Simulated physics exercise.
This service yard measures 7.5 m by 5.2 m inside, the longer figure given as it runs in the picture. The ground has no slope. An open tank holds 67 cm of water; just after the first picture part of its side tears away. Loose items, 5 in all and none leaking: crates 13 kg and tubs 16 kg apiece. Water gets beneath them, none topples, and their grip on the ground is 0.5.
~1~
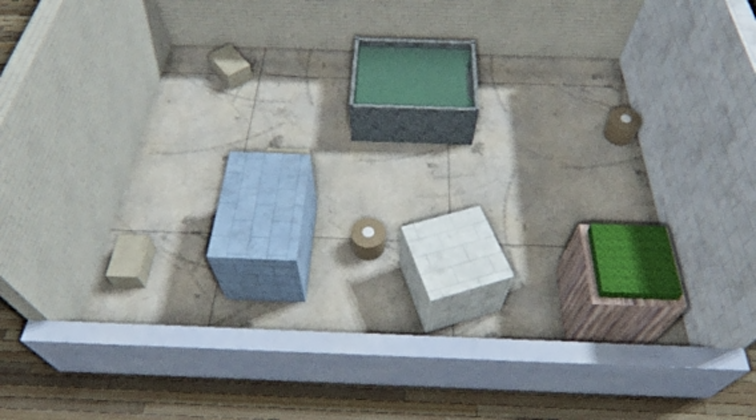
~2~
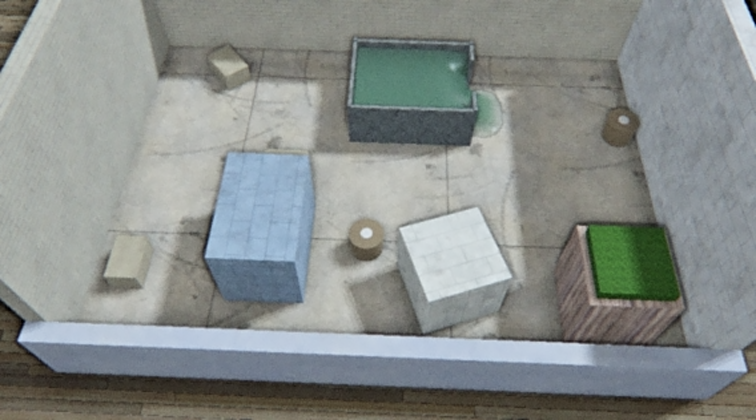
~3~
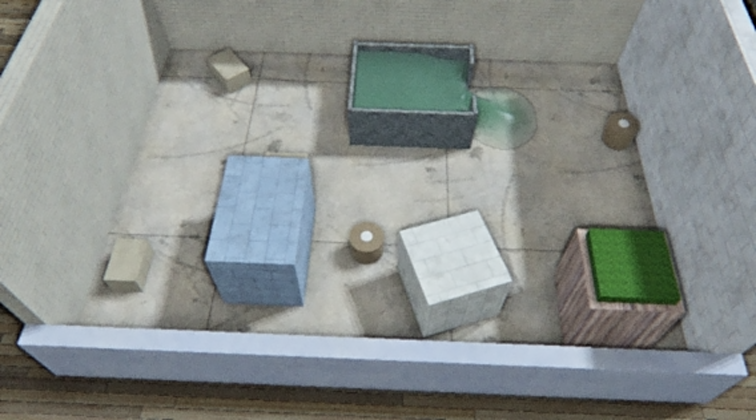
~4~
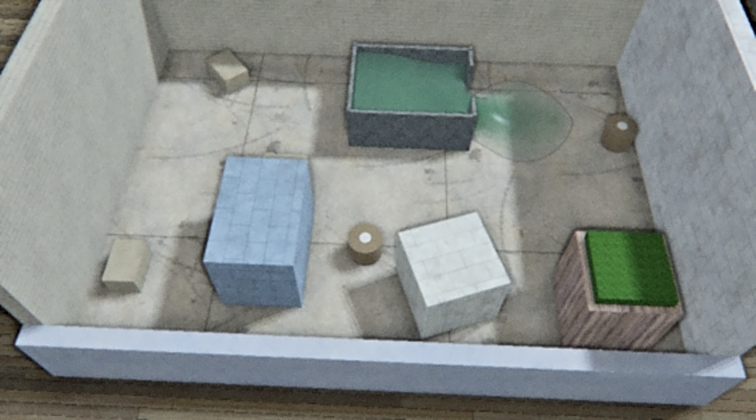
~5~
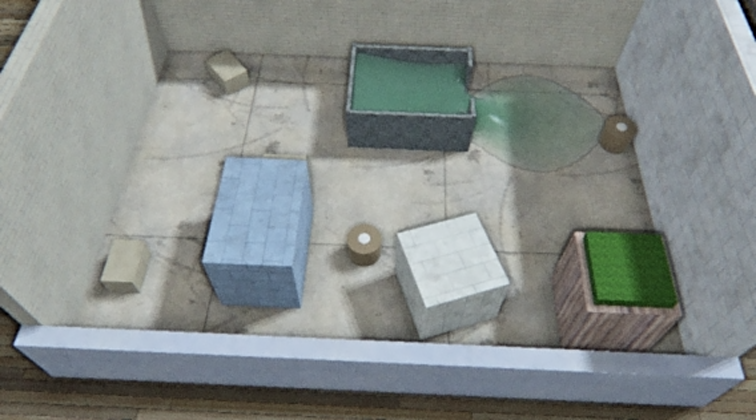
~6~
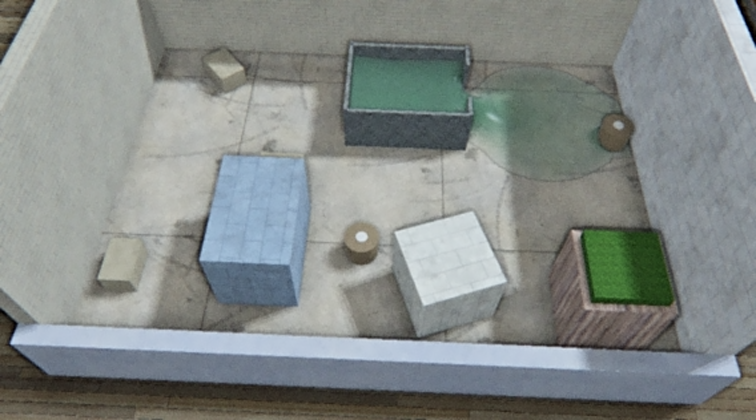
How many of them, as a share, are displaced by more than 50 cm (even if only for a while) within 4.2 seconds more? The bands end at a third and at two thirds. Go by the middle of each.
That comes to under a third.
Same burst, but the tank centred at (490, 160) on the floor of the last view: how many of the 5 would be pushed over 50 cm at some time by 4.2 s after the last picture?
In that case 1 of them.
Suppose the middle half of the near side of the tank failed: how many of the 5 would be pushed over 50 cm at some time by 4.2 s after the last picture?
Then 1.
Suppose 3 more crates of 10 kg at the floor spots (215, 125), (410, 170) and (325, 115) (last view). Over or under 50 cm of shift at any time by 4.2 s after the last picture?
In that order: Under, short of it, short of it.
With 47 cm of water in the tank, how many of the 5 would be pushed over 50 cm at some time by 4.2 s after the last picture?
Then 1.
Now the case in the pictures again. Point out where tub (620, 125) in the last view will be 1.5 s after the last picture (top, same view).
Around (617, 174).
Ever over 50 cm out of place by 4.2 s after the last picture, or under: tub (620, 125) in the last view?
Answer: Past it.
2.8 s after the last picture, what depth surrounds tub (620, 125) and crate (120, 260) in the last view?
About 8 and 0 cm.
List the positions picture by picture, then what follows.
A tub at (626, 119), on the bottom; a crate at (128, 255), on the bottom; 2.2 m2 under water; 0 of 5 have shifted, in the first picture.
A tub at (624, 120), on the bottom; a crate at (126, 256) rests on the ground; water covers 2.6 m2; 0 of 5 have shifted, in the second picture.
A tub at (624, 124), on the bottom; a crate at (126, 259) rests on the ground; 3.2 m2 under water; 0 of 5 have shifted, in the third picture.
A tub at (622, 126), on the bottom; a crate at (124, 260) rests on the ground; water covers 4.1 m2; 0 of 5 have shifted, in the fourth picture.
A tub at (621, 127) rests on the ground; a crate at (123, 260), on the bottom; 5.2 m2 under water; 0 of 5 have shifted, in the fifth picture.
A tub at (618, 126), on the bottom; a crate at (120, 259) rests on the ground; 6.5 m2 under water; 0 of 5 have shifted, in the sixth picture.
Then, 0.4 s after the last picture 0 of 5 are over 50 cm from their spots; 0 afloat.
Then, 1.5 s after the last picture 1 of 5 are over 50 cm from their spots; 0 afloat.
Then, 2.8 s after the last picture 1 of 5 are over 50 cm from their spots; 0 afloat.
Then, 4.2 s after the last picture 1 of 5 are over 50 cm from their spots, and 1 have been at some point; 0 afloat.
